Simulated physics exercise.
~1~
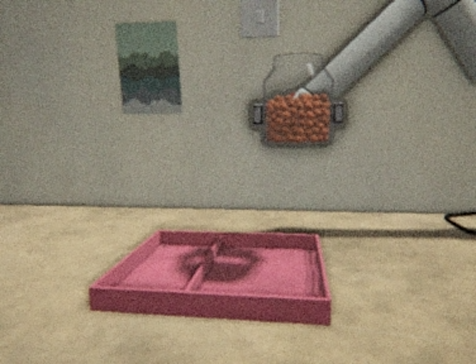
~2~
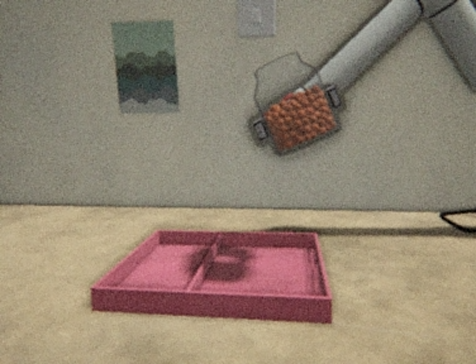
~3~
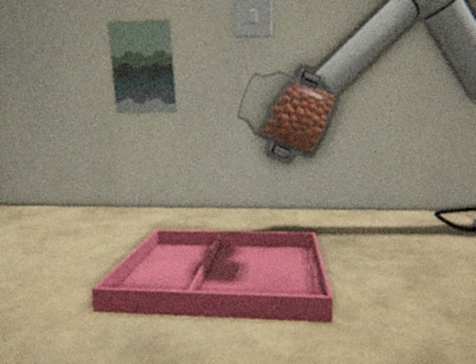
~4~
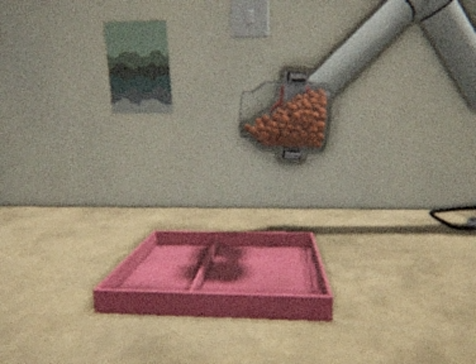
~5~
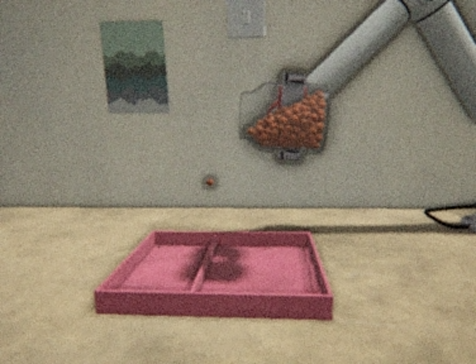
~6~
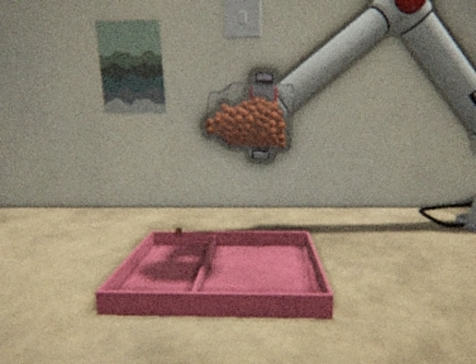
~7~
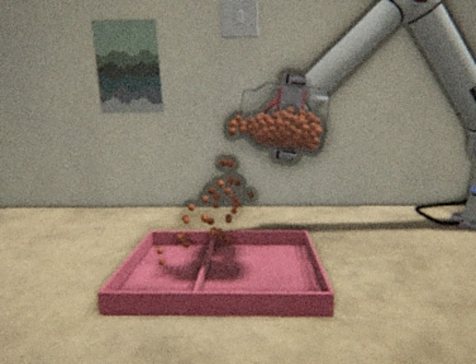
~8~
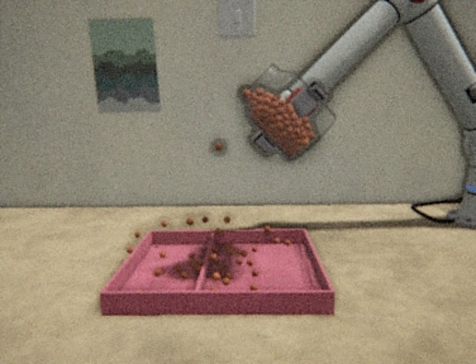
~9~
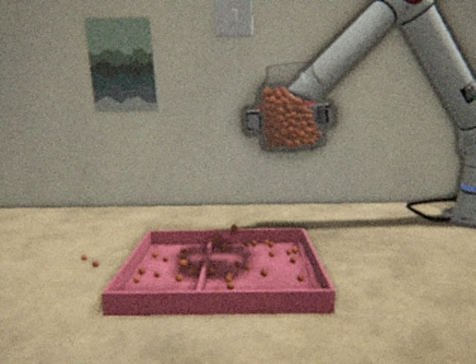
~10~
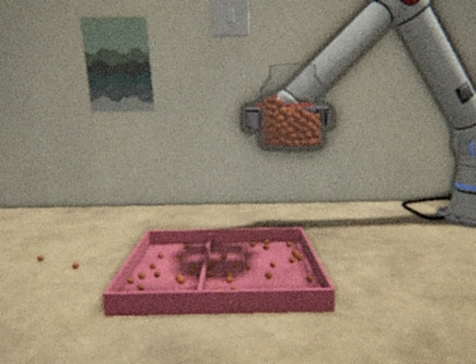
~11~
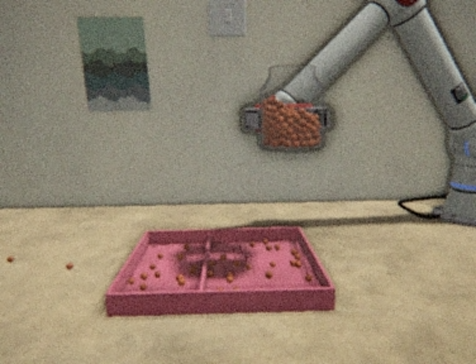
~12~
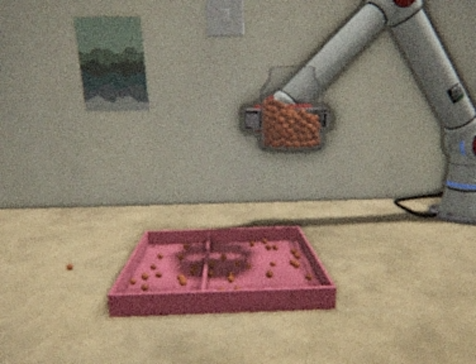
A robot arm tipped a clear jar of orange-brown beads onto its side above a pink divided tray, spilling a small burst that scattered into both parts, then stood it upright, still mostly full, while a couple of stray beads rolled away left across the table.
